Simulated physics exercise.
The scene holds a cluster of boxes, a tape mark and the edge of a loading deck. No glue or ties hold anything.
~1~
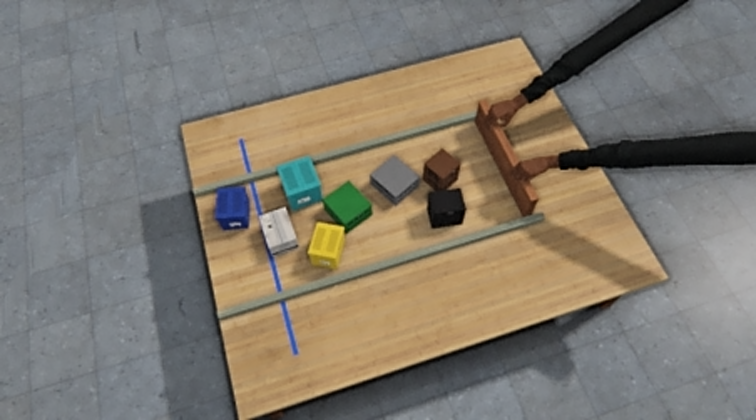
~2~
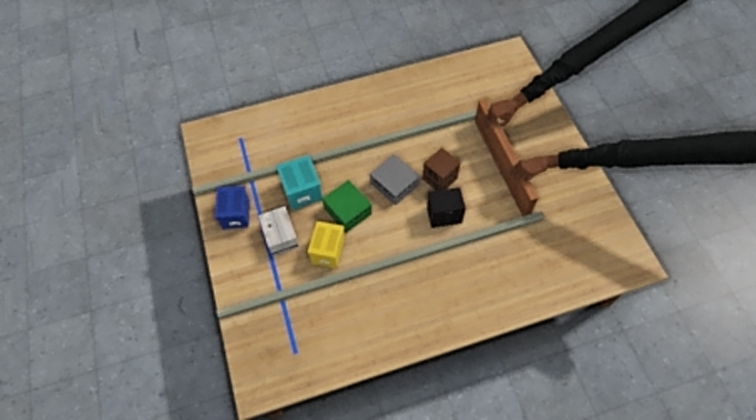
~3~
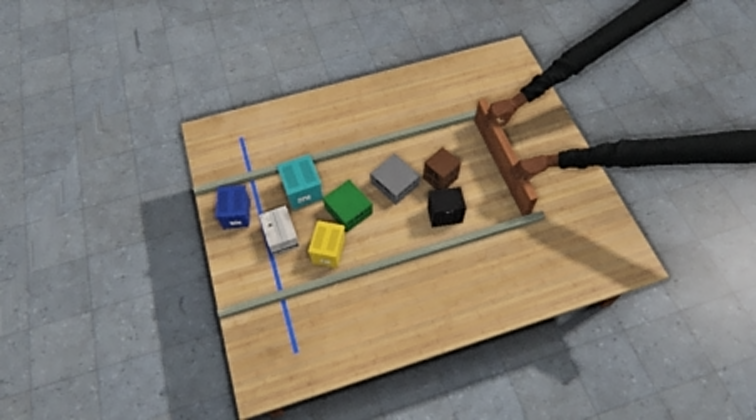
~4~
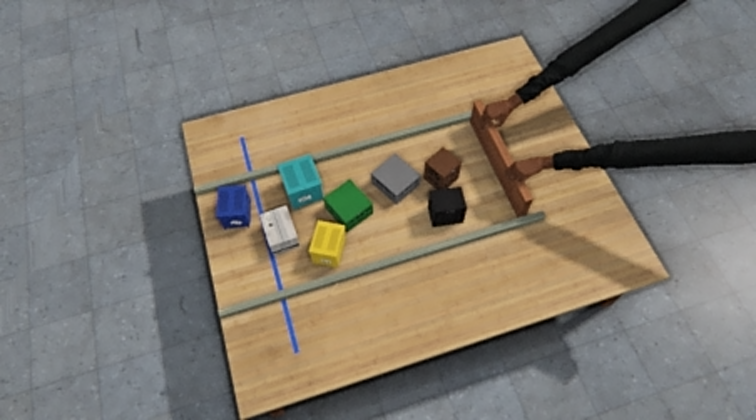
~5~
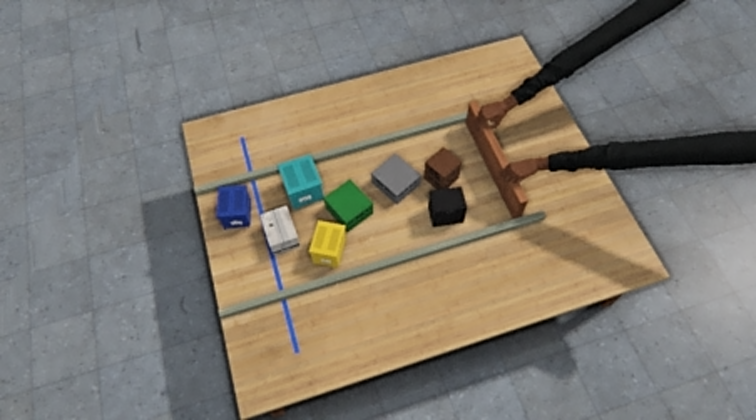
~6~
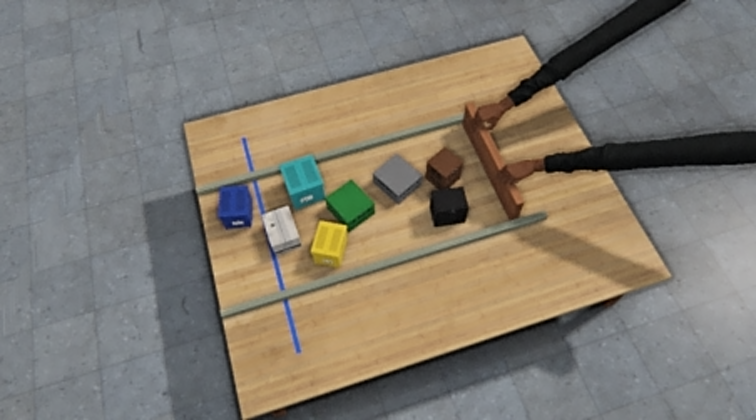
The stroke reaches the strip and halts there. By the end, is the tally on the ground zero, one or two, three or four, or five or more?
Seems the ones that don't stay up number three or at most four, for sure.
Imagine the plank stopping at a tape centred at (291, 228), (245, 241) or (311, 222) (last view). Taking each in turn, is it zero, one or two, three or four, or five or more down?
In order: One or two; at least five; 1 or 2.
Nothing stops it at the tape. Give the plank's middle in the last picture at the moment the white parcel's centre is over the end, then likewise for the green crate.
The middle is at (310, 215) when it's the white parcel, and at (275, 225) when it's the green crate.
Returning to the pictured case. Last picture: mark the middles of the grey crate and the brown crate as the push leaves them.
(217, 222) and (250, 221), roughly.
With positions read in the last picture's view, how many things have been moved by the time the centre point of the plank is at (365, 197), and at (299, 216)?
Well, it's 7 at the first one and 8 at the second.
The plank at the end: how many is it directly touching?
All in all, 2.
Soon after, none off yet; blue tote at rest near (236, 208); white parcel at rest near (282, 231); turquoise tote at rest near (303, 183).
After that, none off yet; blue tote displaced a little near (227, 211); white parcel displaced about its own width near (240, 249); turquoise tote displaced about its own width near (257, 193).
In the end, the number that fall off is three or four; gone, green crate, turquoise tote, white parcel and blue tote.
